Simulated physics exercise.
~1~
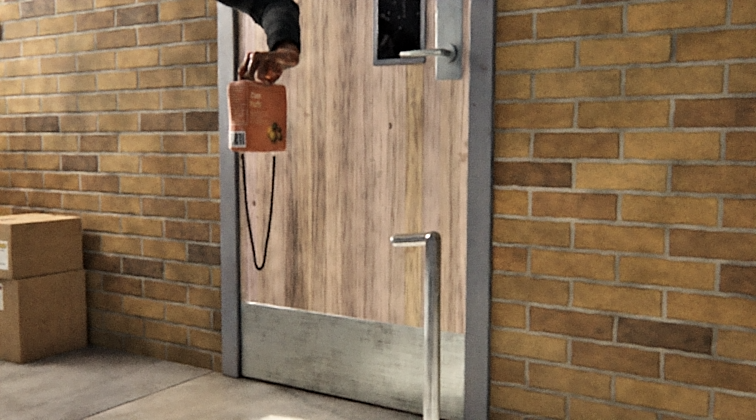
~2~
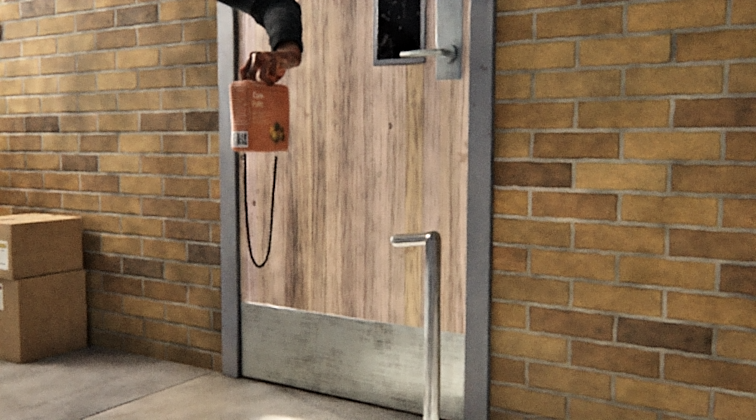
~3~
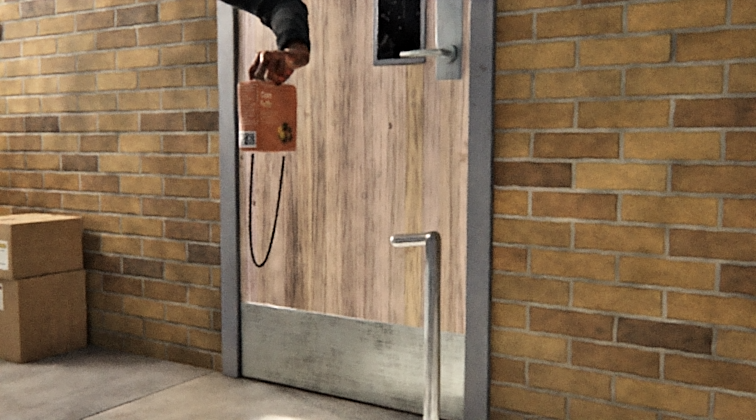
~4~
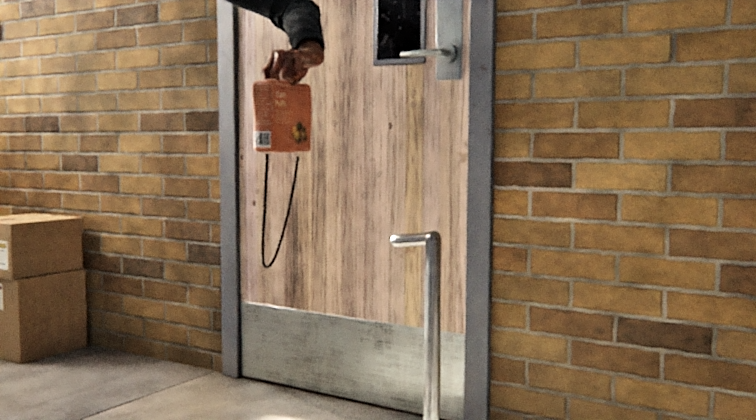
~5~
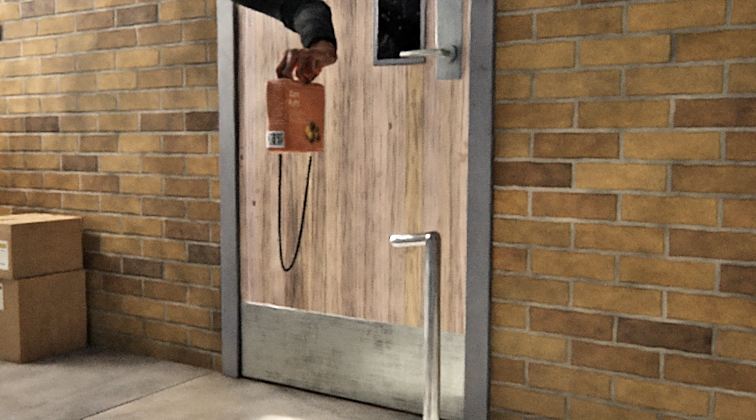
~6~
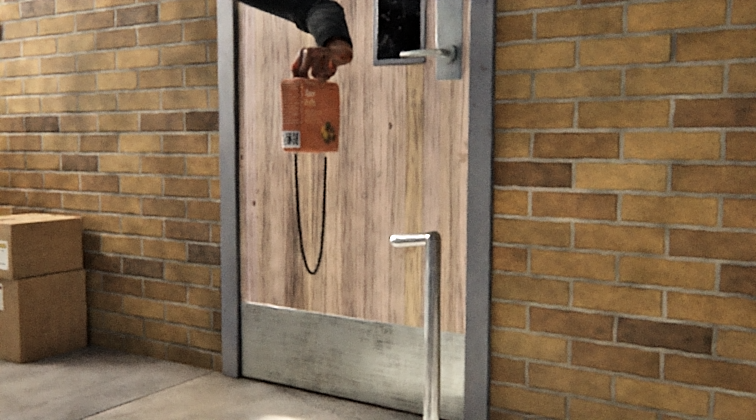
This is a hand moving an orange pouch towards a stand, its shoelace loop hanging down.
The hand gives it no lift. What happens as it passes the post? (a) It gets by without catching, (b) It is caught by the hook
Answer: B.
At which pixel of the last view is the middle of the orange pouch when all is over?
Middle at (521, 113).
Then, 0.60 s after the last picture, pouch nearing the post near (372, 116).
Then, 1.26 s after the last picture, pouch over the post near (447, 114).
At rest, pouch past the post near (521, 113); loop tight round the post, hand stopped. The orange pouch gets caught.
